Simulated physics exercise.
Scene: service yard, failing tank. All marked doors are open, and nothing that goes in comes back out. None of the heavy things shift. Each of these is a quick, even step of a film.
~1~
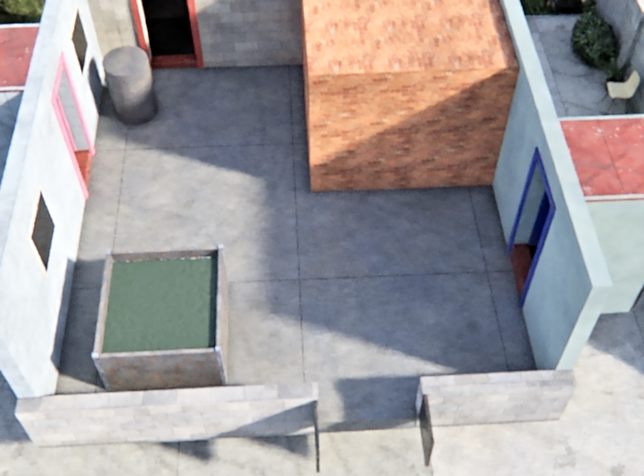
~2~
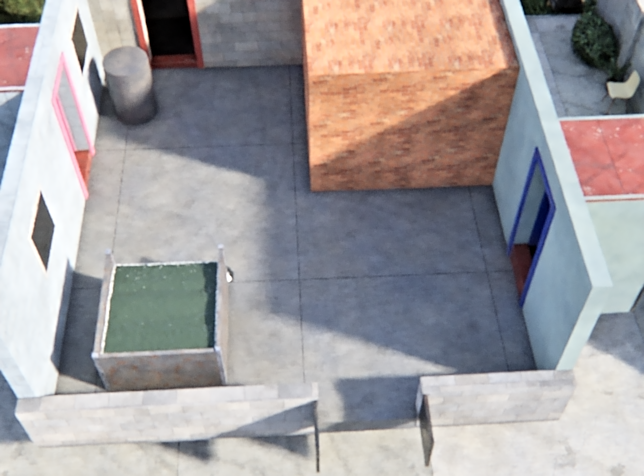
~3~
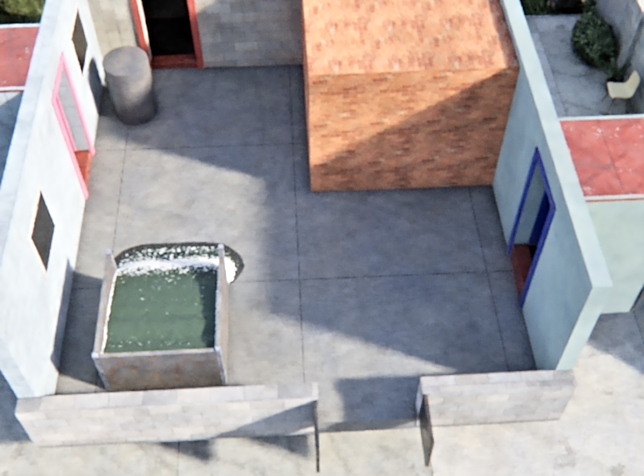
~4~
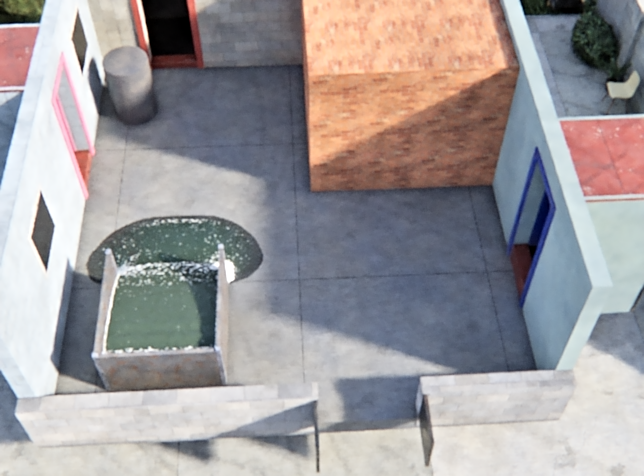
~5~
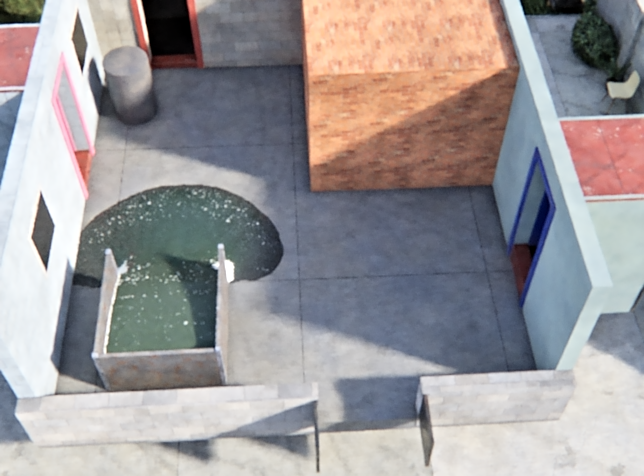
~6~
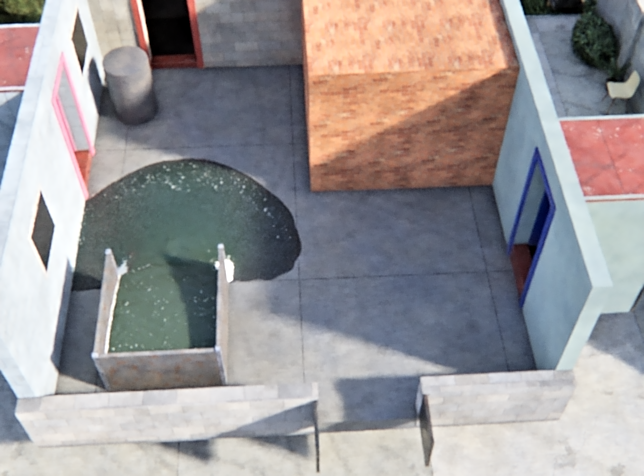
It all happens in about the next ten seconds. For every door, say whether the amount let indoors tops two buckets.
Result: I expect the pink door to stop at two buckets or less. I expect the blue door to stop at two buckets or less. I expect the red door to go past two buckets.
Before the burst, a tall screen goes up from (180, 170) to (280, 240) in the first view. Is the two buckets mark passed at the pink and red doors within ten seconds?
Result - pink door overshoots, red door doesn't reach it.
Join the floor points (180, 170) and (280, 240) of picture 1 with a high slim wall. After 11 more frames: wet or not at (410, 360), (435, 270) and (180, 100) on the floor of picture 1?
Lab note - spot 1 parched, spot 2 parched, spot 3 inundated.
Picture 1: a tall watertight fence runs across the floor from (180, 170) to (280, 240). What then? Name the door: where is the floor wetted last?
Last: The one in blue.
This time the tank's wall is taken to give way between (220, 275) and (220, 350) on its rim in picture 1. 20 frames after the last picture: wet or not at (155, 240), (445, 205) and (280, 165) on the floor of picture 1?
Point by point: Unwetted; soaked; unwetted.
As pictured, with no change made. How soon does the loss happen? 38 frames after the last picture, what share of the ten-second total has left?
Roughly 50 per cent.
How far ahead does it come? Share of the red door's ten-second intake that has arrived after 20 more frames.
Near 80 %, I'd say.
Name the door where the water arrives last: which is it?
Result: The blue one.
A moment on, water covers 45 % of the floor; the pink door wet at the sill, nothing in, the blue door not reached, the red door wet at the sill, nothing in.
Next, water covers 50 % of the floor; the pink door wet at the sill, nothing in, the blue door not reached, the red door over two buckets in.
Then, water covers 55 % of the floor; the pink door wet at the sill, nothing in, the blue door not reached, the red door over two buckets in.
Later, water covers 65 % of the floor; the pink door wet at the sill, nothing in, the blue door wet at the sill, nothing in, the red door far over two buckets in.
In the end, water covers 95 % of the floor; the pink door wet at the sill, nothing in, the blue door wet at the sill, nothing in, the red door far over two buckets in.
